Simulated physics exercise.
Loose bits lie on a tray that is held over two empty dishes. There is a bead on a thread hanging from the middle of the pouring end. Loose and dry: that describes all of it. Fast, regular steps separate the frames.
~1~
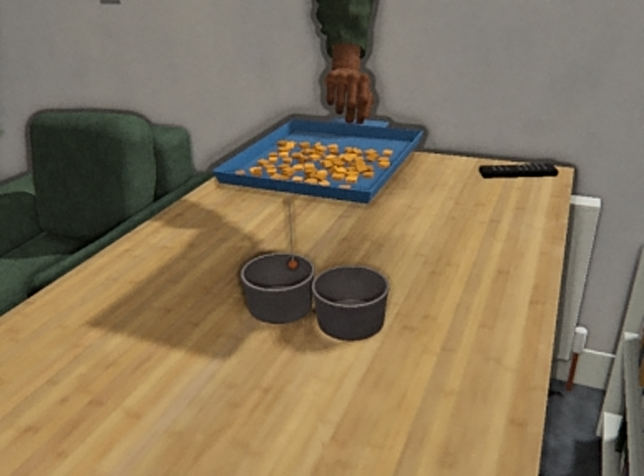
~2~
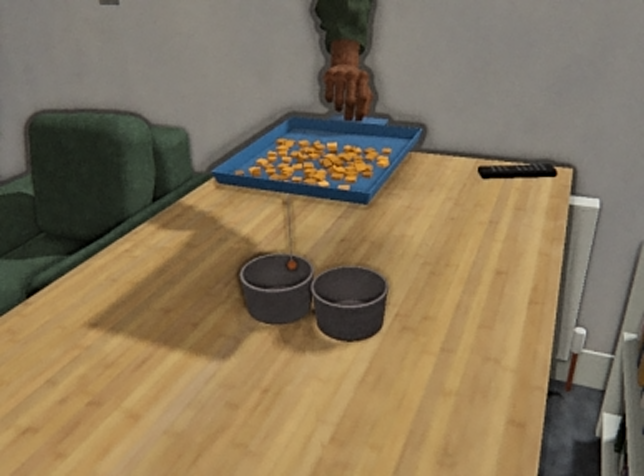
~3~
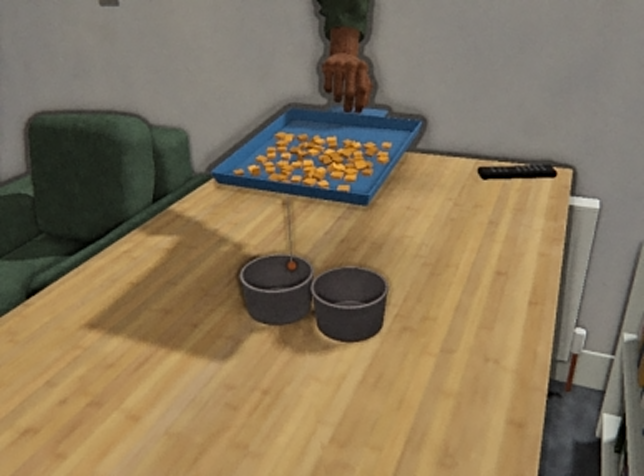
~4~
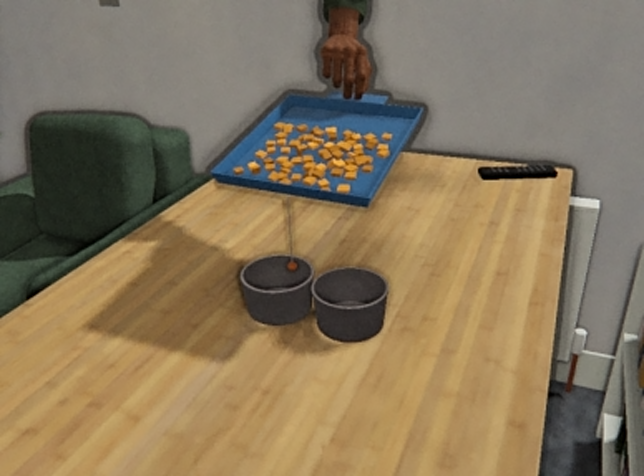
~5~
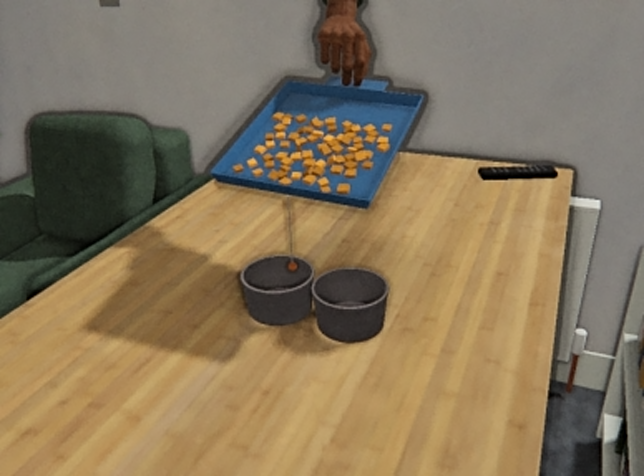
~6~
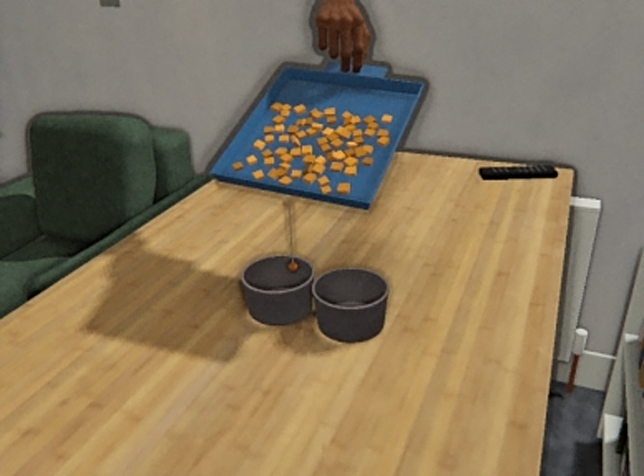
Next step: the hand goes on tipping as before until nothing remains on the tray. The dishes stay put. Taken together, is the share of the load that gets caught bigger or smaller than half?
The catch is short of half the load.
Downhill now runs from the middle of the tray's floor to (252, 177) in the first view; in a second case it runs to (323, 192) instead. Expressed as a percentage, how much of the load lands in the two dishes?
I'd say roughly 30 percent with the first slope, 70 percent with the other.
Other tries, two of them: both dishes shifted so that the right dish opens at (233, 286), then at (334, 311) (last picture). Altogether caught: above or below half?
Result, first setup: A minority share; second setup: A majority share.
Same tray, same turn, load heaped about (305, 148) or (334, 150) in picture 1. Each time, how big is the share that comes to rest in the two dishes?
It would be about 40 per cent for the first and about 40 per cent for the second.
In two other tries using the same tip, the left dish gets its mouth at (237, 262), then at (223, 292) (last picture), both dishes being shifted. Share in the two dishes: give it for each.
Roughly 10% the first time and 60% the second time.
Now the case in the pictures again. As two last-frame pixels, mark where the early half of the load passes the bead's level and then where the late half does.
Around (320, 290) first; around (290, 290) second.
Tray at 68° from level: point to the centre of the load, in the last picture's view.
I'd mark the middle close to (311, 181).
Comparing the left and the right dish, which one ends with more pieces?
Fuller at the end: The rightward one.
Shortly afterwards, tray tipped steeply; all but a few on the tray; a little in the air.
Next, tray tipped past a quarter turn; near a third on the tray; a little in the right dish; a little outside both; near half in the air.
Some moments later, tray tipped past a quarter turn; near a quarter in the right dish; the bulk outside both.
In the end, tray tipped past a quarter turn; near a quarter in the right dish; none at all in the left dish; the bulk outside both.
